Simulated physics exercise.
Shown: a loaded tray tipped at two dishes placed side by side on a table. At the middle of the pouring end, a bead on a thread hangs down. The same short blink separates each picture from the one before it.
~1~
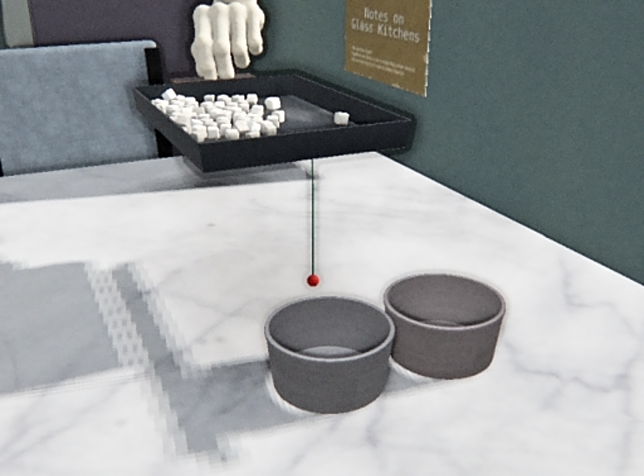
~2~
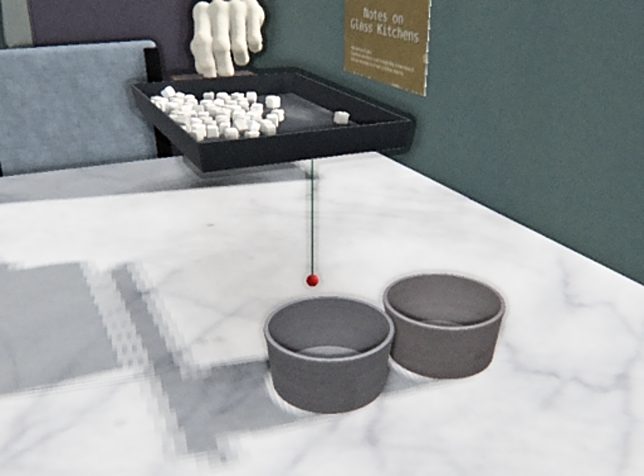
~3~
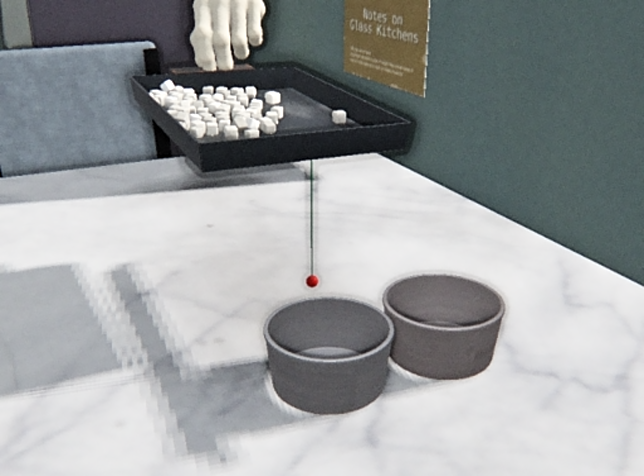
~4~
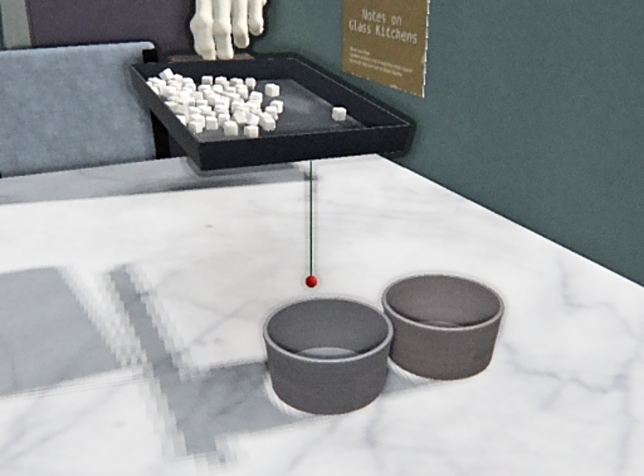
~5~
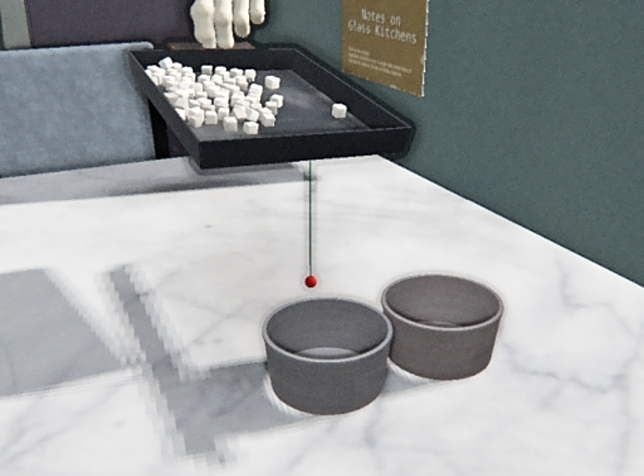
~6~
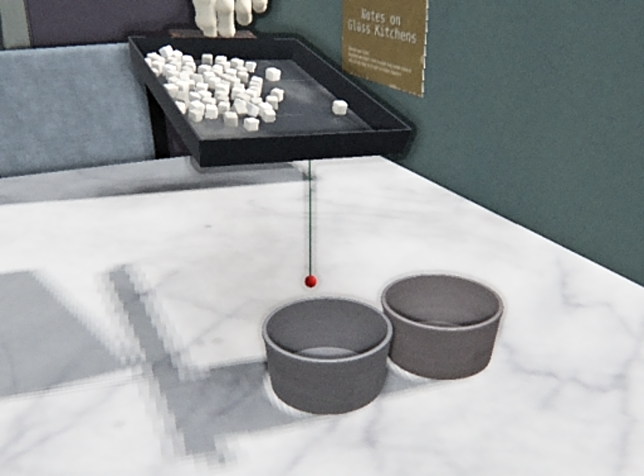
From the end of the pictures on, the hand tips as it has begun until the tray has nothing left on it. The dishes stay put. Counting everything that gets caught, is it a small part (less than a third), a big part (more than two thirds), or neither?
A big part.
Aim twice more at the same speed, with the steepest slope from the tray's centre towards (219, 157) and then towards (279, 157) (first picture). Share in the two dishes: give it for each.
0 and 40 per cent, in that order.
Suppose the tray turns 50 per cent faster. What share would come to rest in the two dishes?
It would be some 90 in a hundred.
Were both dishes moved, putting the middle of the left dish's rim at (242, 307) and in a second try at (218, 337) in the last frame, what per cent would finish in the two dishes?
Respectively 20 percent and 40 percent.
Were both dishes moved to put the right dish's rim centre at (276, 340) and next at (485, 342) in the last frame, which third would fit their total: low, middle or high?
Under a third; below one third.
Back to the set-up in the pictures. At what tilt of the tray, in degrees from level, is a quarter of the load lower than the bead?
About 105° of tilt.
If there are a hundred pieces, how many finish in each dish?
Left dish: Around 40 in a hundred; right dish: Around 50 in a hundred.
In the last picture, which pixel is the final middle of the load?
Roughly pixel (422, 349).
Shortly afterwards, tray tipped steeply; all but a few on the tray; only a few in the air.
Next, tray tipped right over; the bulk on the tray; a little in the right dish; a little outside both.
Some moments later, tray tipped past a quarter turn; near a third in the left dish; near half in the right dish; a little outside both.
In the end, tray tipped past a quarter turn; near a third in the left dish; near half in the right dish; a little outside both.
